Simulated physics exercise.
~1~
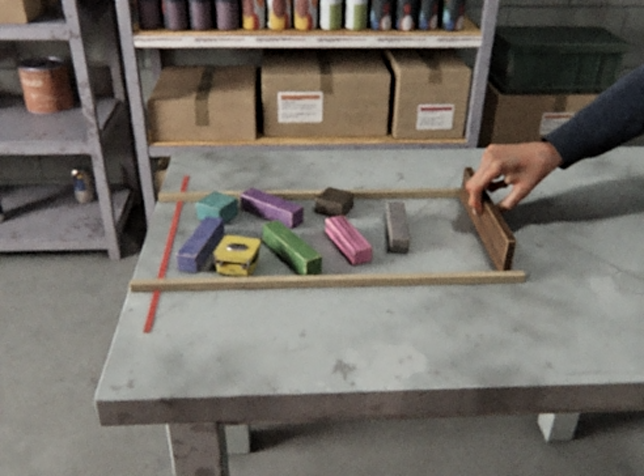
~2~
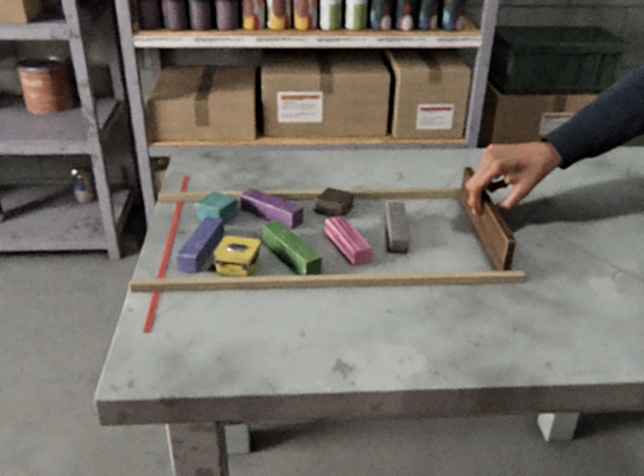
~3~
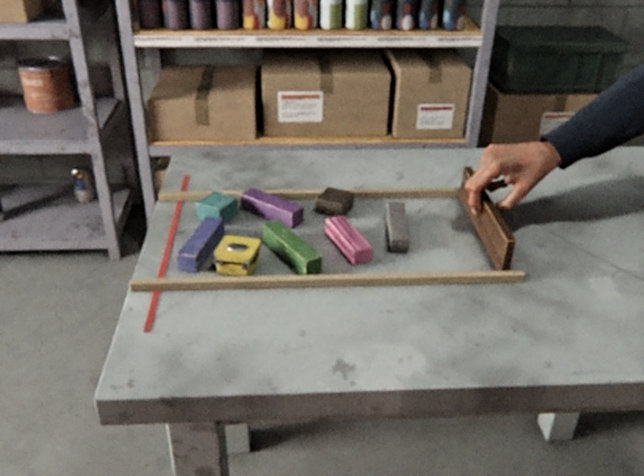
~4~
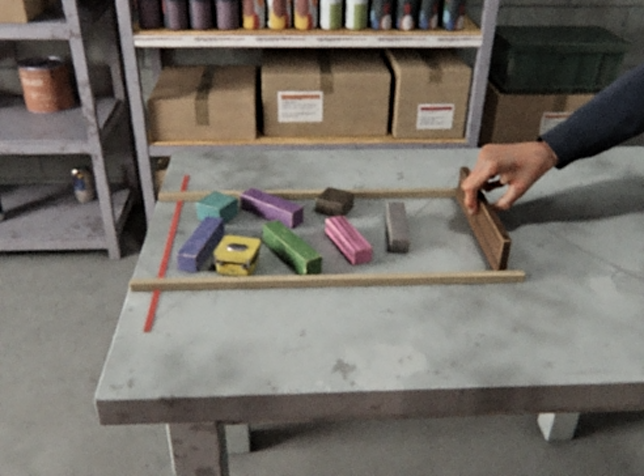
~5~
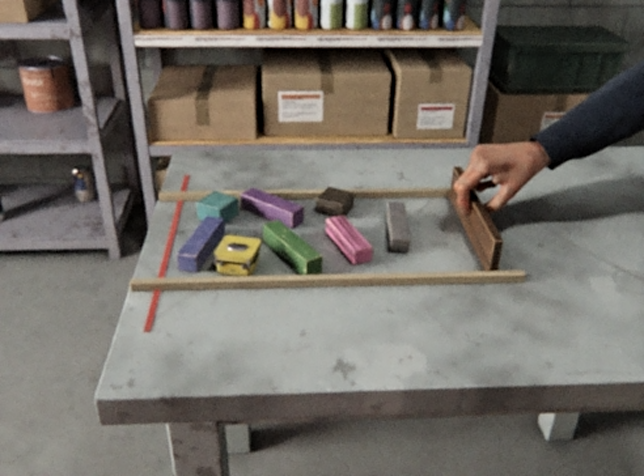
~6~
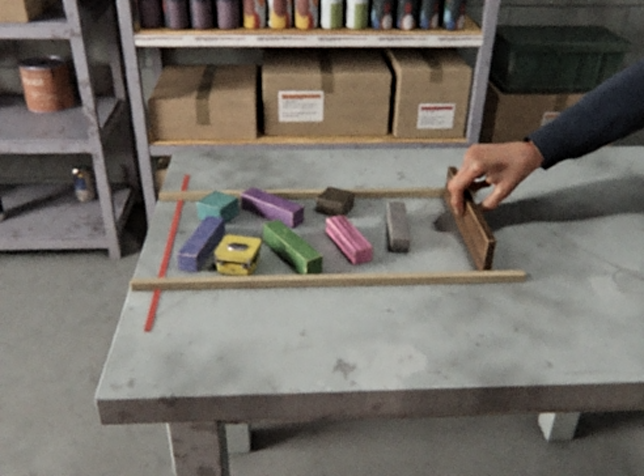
The clip opens on colorful bars and blocks scattered between two wooden rails on a grey table, with red tape at the left and a hand gripping a brown board at the right. The hand holds the board almost still, then slides it slightly left, while the pieces stay in place.
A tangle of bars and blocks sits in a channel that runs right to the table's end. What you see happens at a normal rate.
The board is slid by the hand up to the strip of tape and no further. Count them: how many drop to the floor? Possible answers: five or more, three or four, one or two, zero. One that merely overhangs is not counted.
You'd see five or more pieces leave the end and fall.
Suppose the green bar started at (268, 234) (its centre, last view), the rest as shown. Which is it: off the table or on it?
So it drops, then.
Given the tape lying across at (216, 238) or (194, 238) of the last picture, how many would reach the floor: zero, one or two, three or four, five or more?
First tape: One to two; second tape: Either three or four.
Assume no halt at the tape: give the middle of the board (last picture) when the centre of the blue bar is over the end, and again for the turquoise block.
(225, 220) and (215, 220), roughly.
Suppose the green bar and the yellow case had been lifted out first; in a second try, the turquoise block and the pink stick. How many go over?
Try 1: 4; try 2: 3.
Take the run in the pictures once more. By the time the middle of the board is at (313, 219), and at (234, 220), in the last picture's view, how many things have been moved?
Note: First position 6; second position 8.
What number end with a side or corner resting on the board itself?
The number is 2.
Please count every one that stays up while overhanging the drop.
The tally is 1.
Soon after, none off yet; blue bar at rest near (202, 243); turquoise block at rest near (218, 208); yellow case at rest near (239, 257).
Then, none off yet; blue bar moved a little near (178, 240); turquoise block moved about its own width near (194, 210); yellow case moved about its own width near (186, 263).
At rest, the number that fall off is five or more; fallen, pink stick, green bar, purple bar, yellow case, turquoise block and blue bar.
